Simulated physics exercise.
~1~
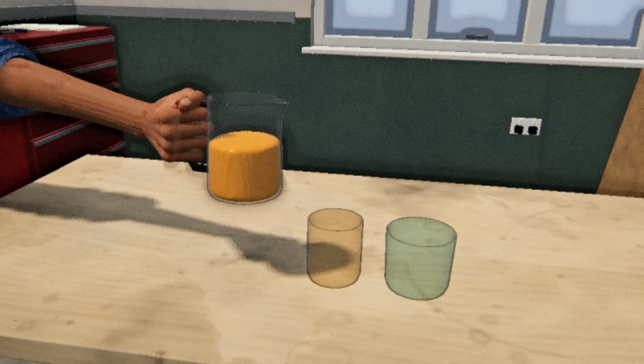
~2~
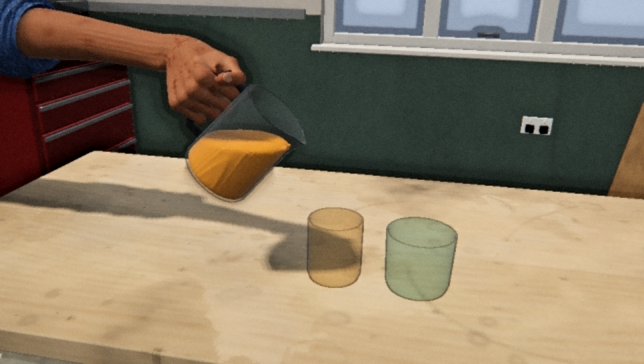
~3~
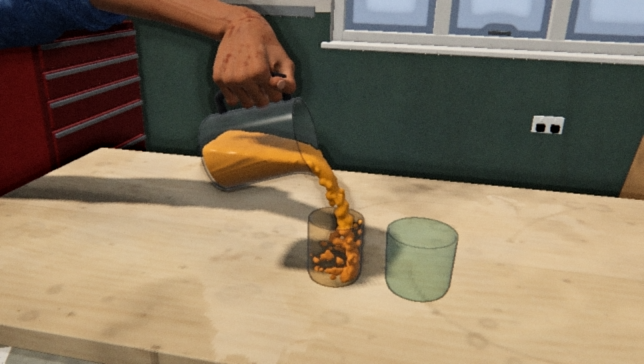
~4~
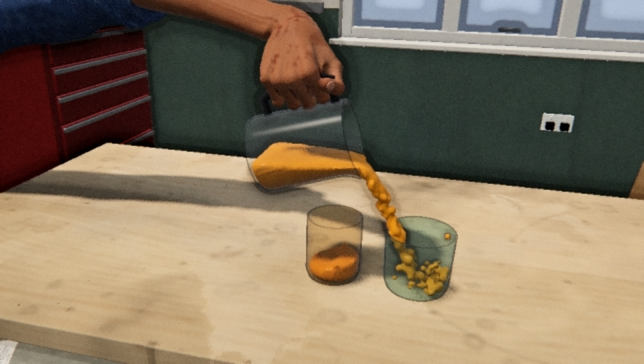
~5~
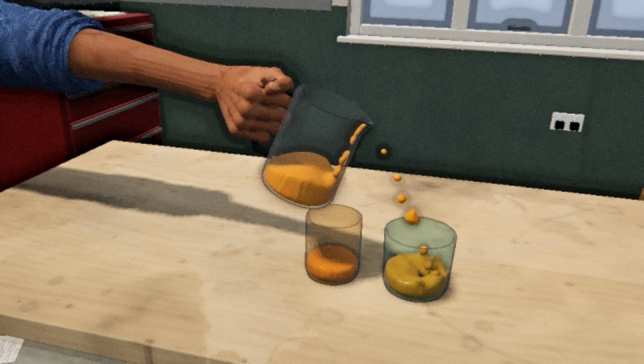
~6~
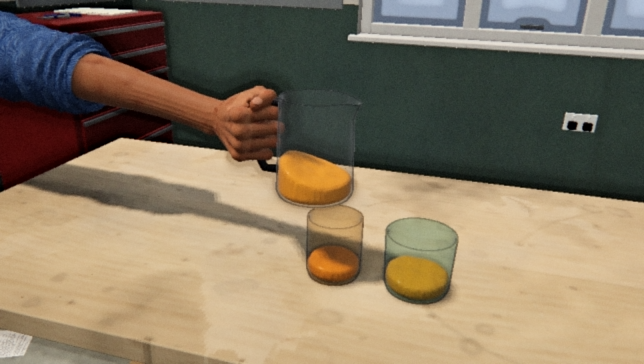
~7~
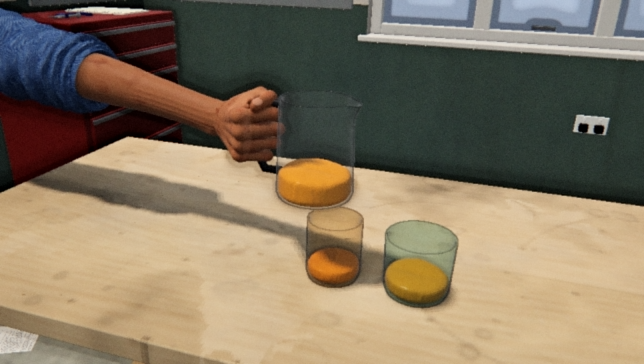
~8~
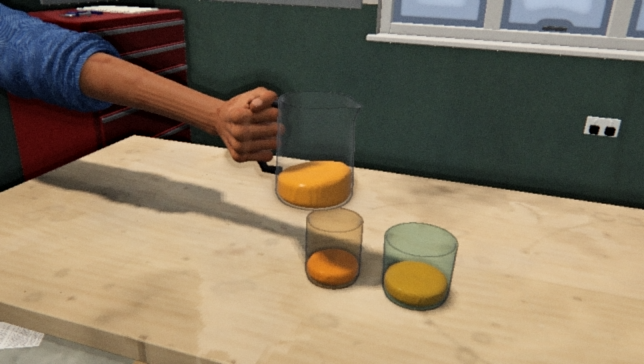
A clear jug of orange juice, held by a hand at its handle, starts upright behind two empty mugs on a wooden table, an orange-tinted one on the left and a green-tinted one on the right. The hand lifts the jug and tips it steeply until juice streams into the left mug. Still tilted, the jug moves right and pours into the green mug. It then swings back upright as a few last drops fall. Finally the jug is held still, partly full, with a shallow layer of juice in each mug.
